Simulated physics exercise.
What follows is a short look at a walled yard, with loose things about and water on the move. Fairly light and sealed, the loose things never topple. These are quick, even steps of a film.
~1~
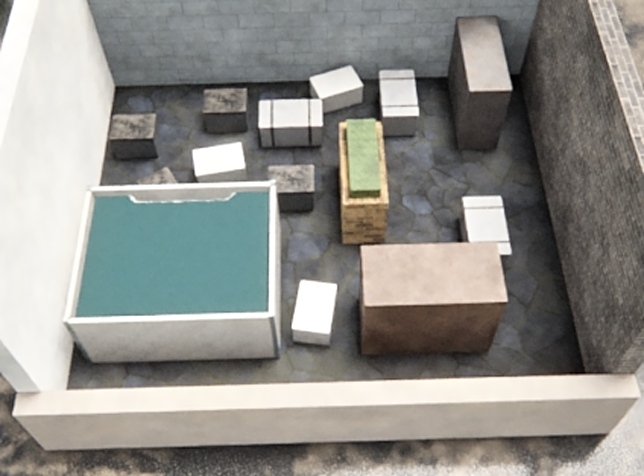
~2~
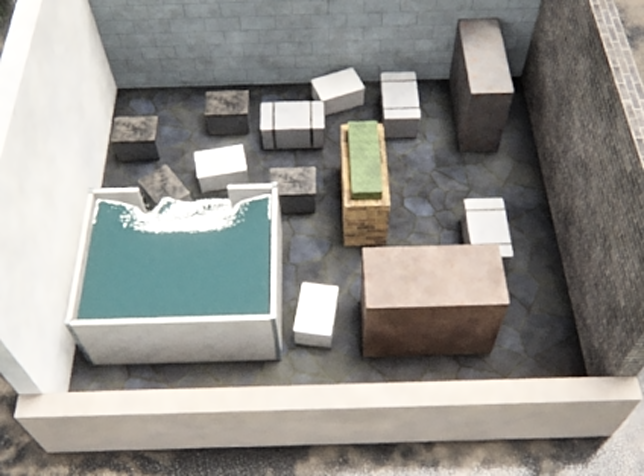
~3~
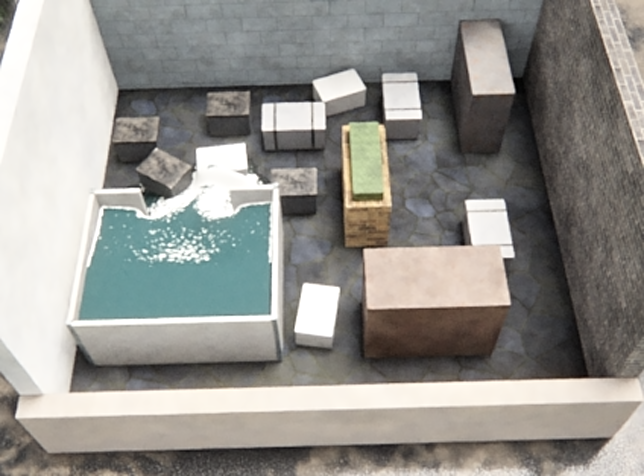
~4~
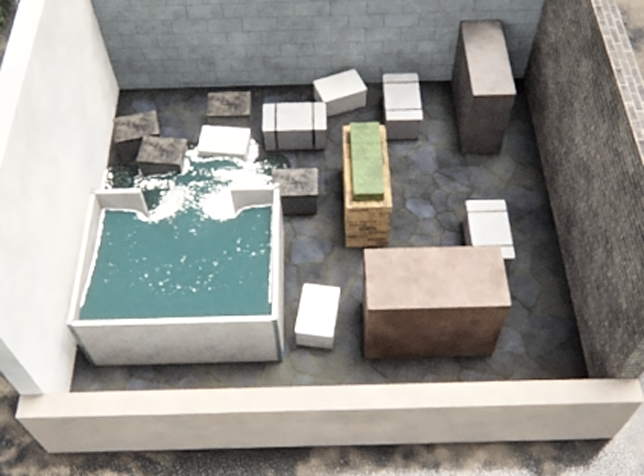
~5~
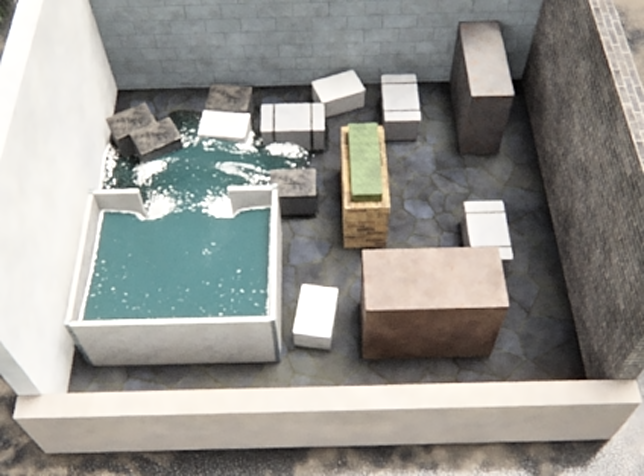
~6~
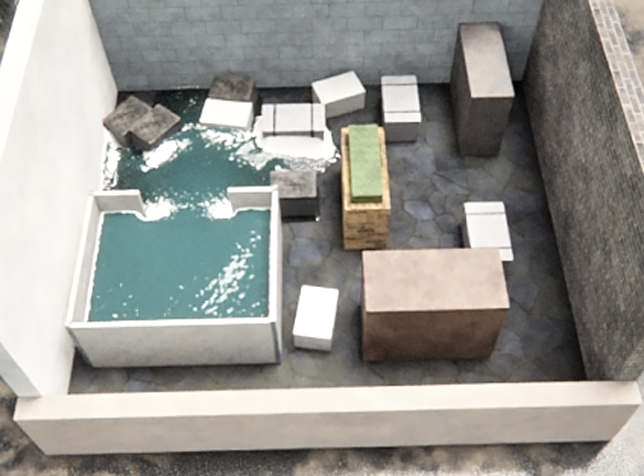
In a walled yard, water pours from a tank's back gap and pushes several blocks backward.
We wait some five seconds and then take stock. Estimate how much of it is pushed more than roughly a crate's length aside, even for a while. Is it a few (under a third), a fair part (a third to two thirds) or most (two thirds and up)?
Most.
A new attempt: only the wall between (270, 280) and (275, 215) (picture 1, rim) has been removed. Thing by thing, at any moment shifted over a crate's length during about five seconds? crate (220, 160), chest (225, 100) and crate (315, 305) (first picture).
Result per item - short of that distance / short of that distance / displaced that far.
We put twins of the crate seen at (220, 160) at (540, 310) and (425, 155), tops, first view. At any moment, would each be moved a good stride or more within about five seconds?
First remains in place, second driven off.
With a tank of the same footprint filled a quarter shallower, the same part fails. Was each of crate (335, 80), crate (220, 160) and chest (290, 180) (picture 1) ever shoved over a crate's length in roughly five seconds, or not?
Taking them as listed, the first did it, the second did it and the third came up short.
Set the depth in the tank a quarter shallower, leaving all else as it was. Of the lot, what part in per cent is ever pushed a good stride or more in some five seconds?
Roughly 70 per cent.
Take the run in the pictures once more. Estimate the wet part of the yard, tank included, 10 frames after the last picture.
It comes to some 50 in a hundred.
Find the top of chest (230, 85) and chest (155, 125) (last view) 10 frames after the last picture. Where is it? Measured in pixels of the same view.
(266, 67) and (193, 78), roughly.
A moment on, 4 of 10 are well off their spots; 3 afloat.
Next, 6 of 10 are well off their spots; 5 afloat.
Later, 7 of 10 are well off their spots; 6 afloat.
In the end, 8 of 10 are well off their spots, and 8 have been at some point; 6 afloat.
